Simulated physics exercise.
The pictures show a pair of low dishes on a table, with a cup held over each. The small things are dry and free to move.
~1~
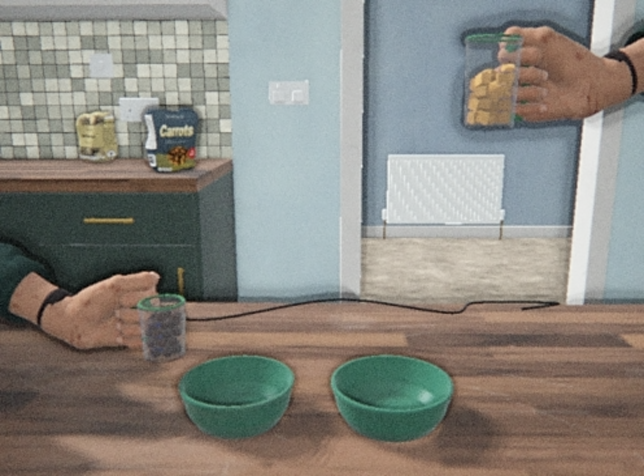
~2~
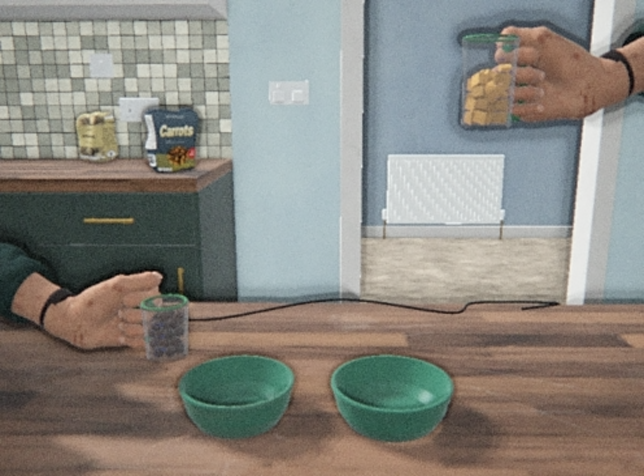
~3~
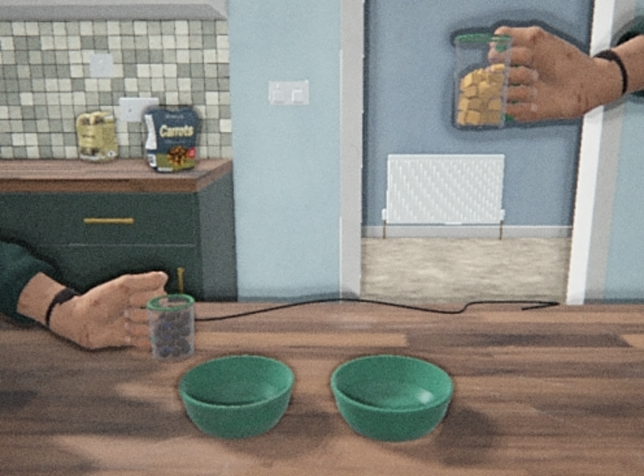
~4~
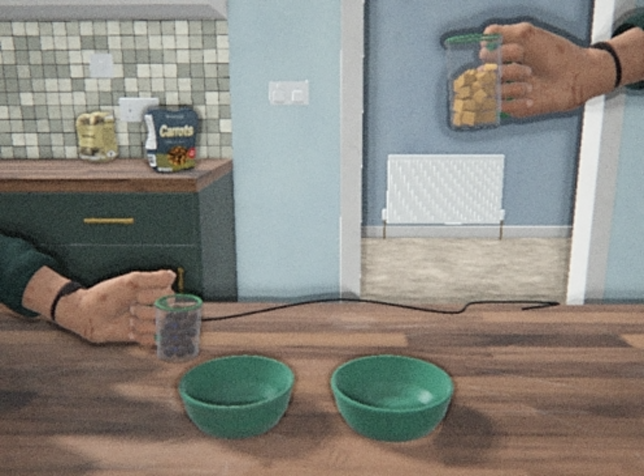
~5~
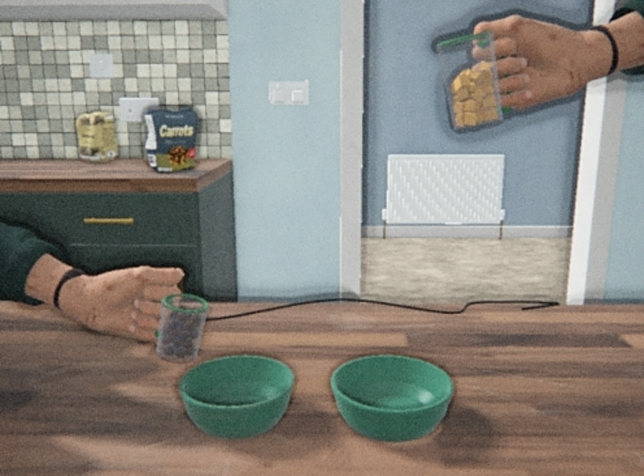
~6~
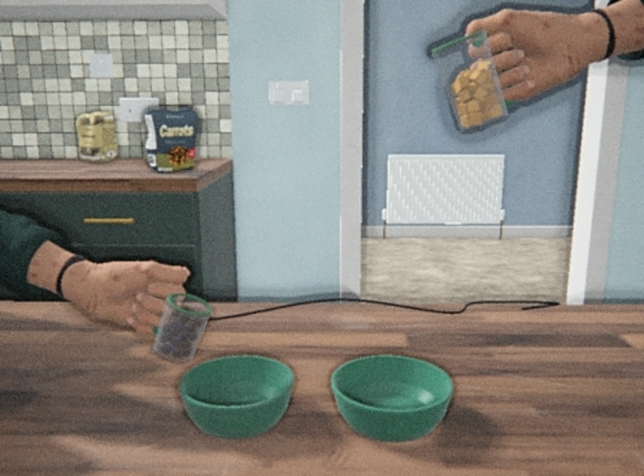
In a kitchen, two hands shifting clear cups slightly inward, then tilting them gradually above two empty green bowls.
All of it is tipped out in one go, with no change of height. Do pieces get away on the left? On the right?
The left dish holds every piece; the right one ends with pieces scattered round it.
Then, 0.48 s past the last view, left, all still in the cup; right, all still in the cup.
Then, 0.99 s past the last view, left, nearly all still in the cup, a stray few in the air; right, all still in the cup.
Then, 1.59 s past the last view, left, all in the dish; right, about a quarter still in the cup, a small part in the dish, about two thirds in the air.
Finally, left, all in the dish, none outside the dish; right, most in the dish, about a quarter outside the dish.
